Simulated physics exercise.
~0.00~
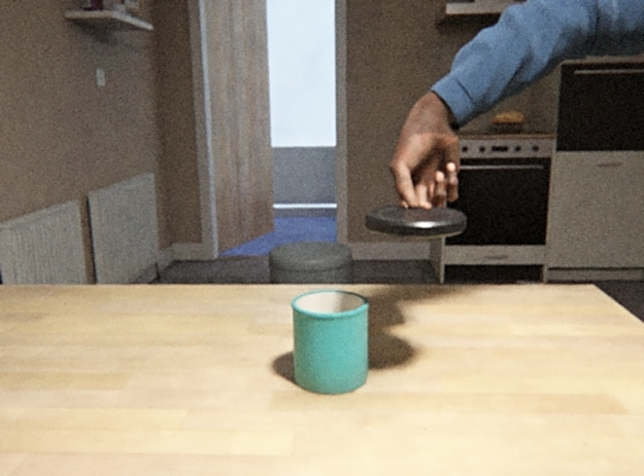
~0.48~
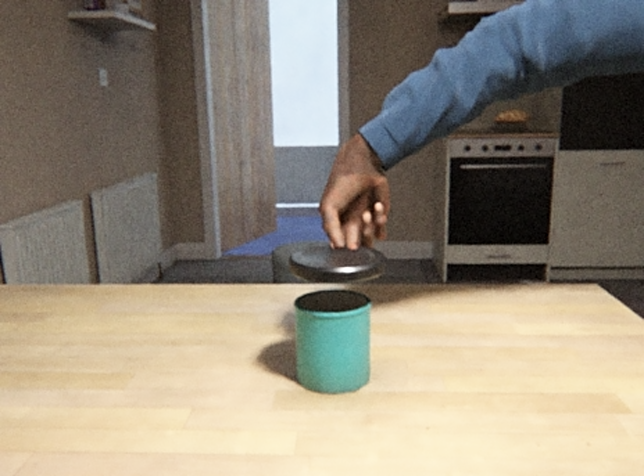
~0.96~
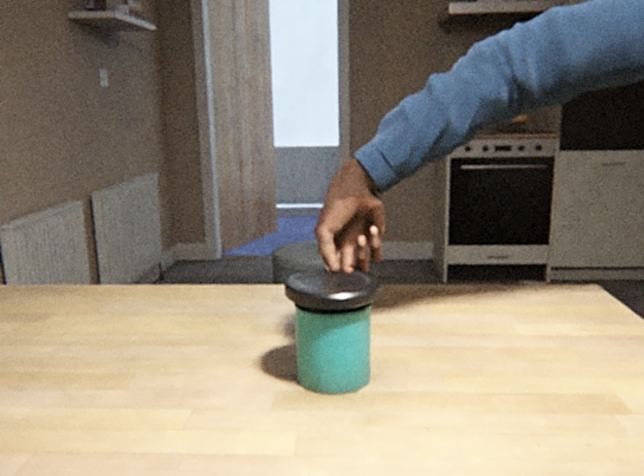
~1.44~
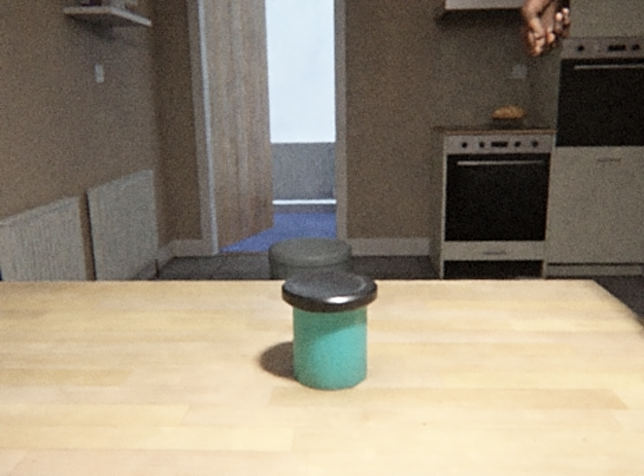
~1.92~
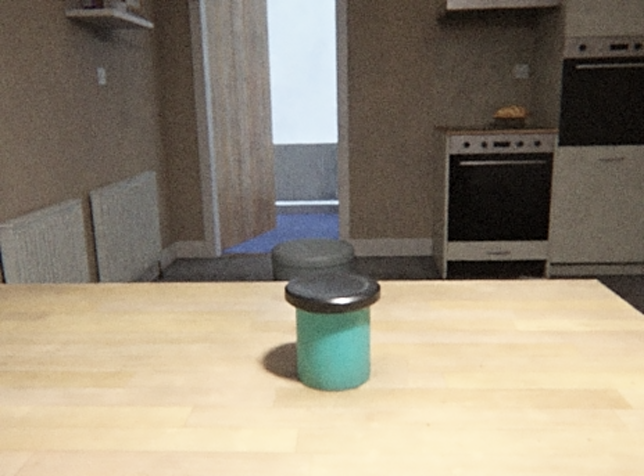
A hand in a blue sleeve carried a round black lid leftward over an open teal container on a wooden table, lowered it onto the rim, then let go and drew away, leaving the lid resting still across the top.
